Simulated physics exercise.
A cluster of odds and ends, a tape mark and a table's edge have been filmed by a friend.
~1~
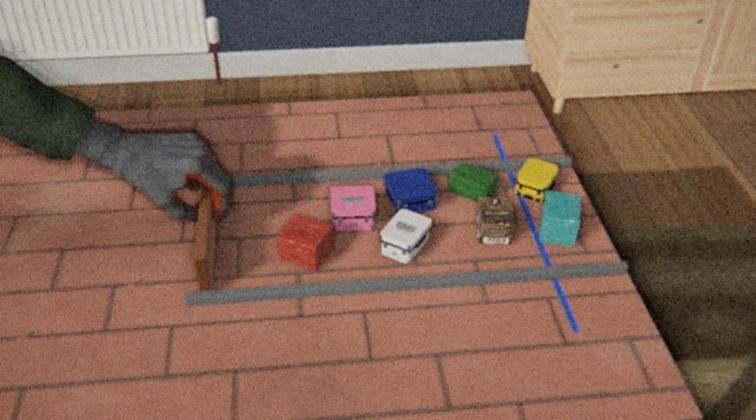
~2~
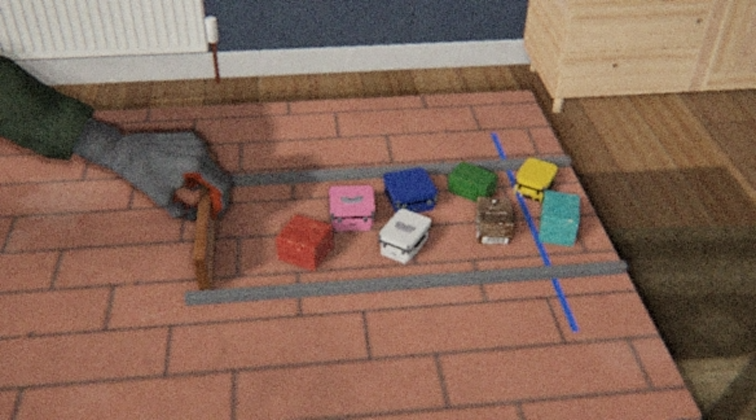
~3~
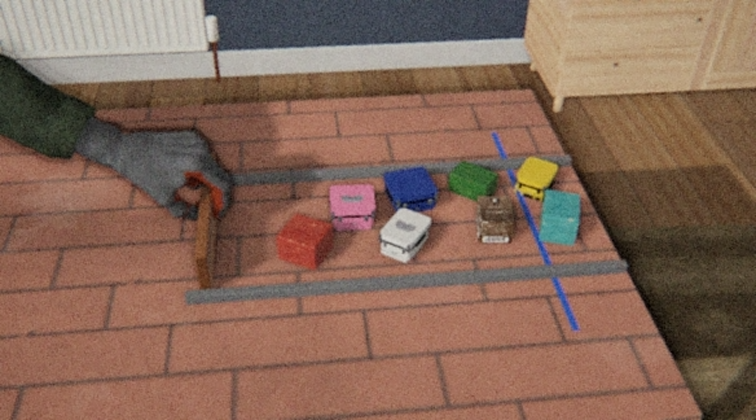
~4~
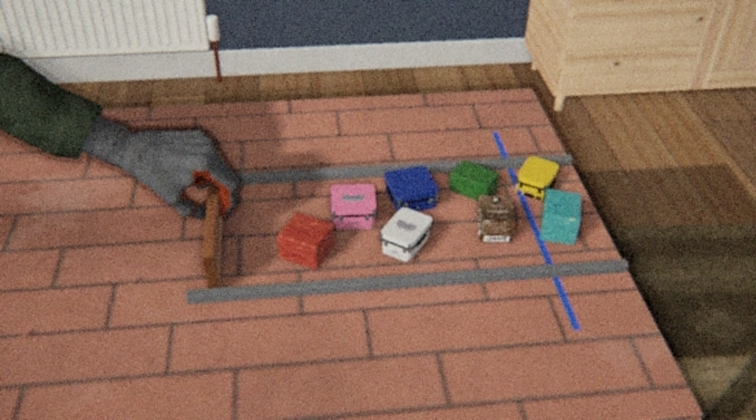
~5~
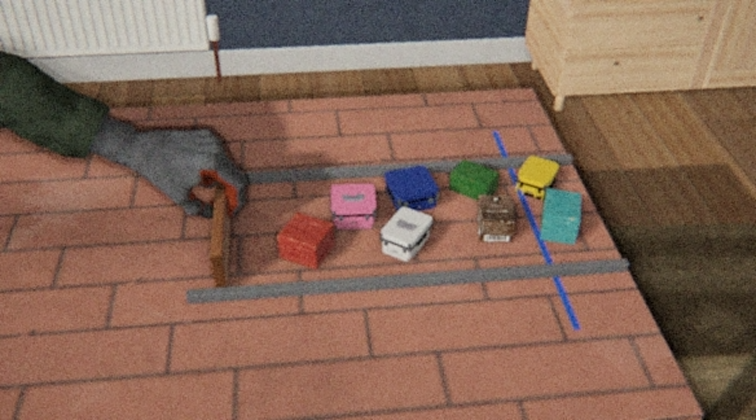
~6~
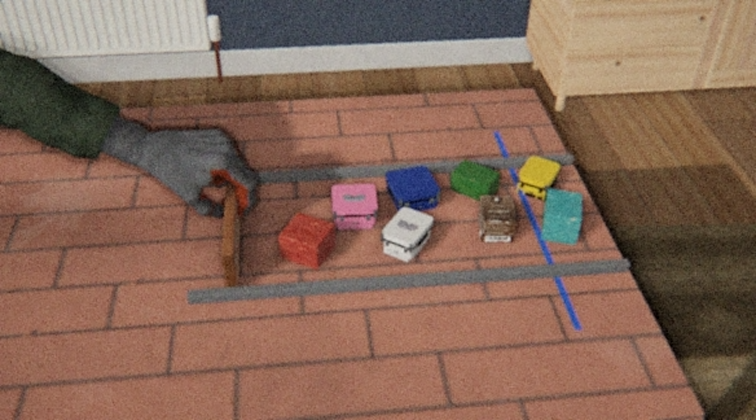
A gloved hand held a wooden board upright on the brick-patterned surface, then slid it a little to the right toward the small colourful cases and blocks, which stayed still around the blue line.
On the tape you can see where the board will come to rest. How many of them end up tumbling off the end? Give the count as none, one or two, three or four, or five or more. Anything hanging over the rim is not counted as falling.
The count is three or four.
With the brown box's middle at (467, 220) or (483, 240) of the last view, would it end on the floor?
Gone; Gone.
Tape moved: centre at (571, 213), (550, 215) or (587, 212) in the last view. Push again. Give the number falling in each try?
The counts would be 6, 6 and 8.
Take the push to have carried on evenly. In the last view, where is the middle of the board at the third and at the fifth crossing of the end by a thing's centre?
The middle is near (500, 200) first and near (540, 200) after.
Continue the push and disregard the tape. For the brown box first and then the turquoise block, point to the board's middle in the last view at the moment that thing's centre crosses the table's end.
The middle is at (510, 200) when it's the brown box, and at (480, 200) when it's the turquoise block.
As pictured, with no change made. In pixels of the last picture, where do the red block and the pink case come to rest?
They end up close to (558, 217) and (547, 194).
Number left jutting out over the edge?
Counting them gives 2.
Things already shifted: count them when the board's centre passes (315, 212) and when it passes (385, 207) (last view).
Counts: 1, 5.
A little later, none off yet; turquoise block at rest near (562, 216); yellow case at rest near (538, 179); brown box at rest near (497, 218).
Next, none off yet; turquoise block moving near (566, 216); yellow case shifted about its own width near (563, 173); brown box shifted about its own width near (532, 217).
When it is over, the number that fall off is three or four; down, green block, brown box, yellow case and turquoise block.
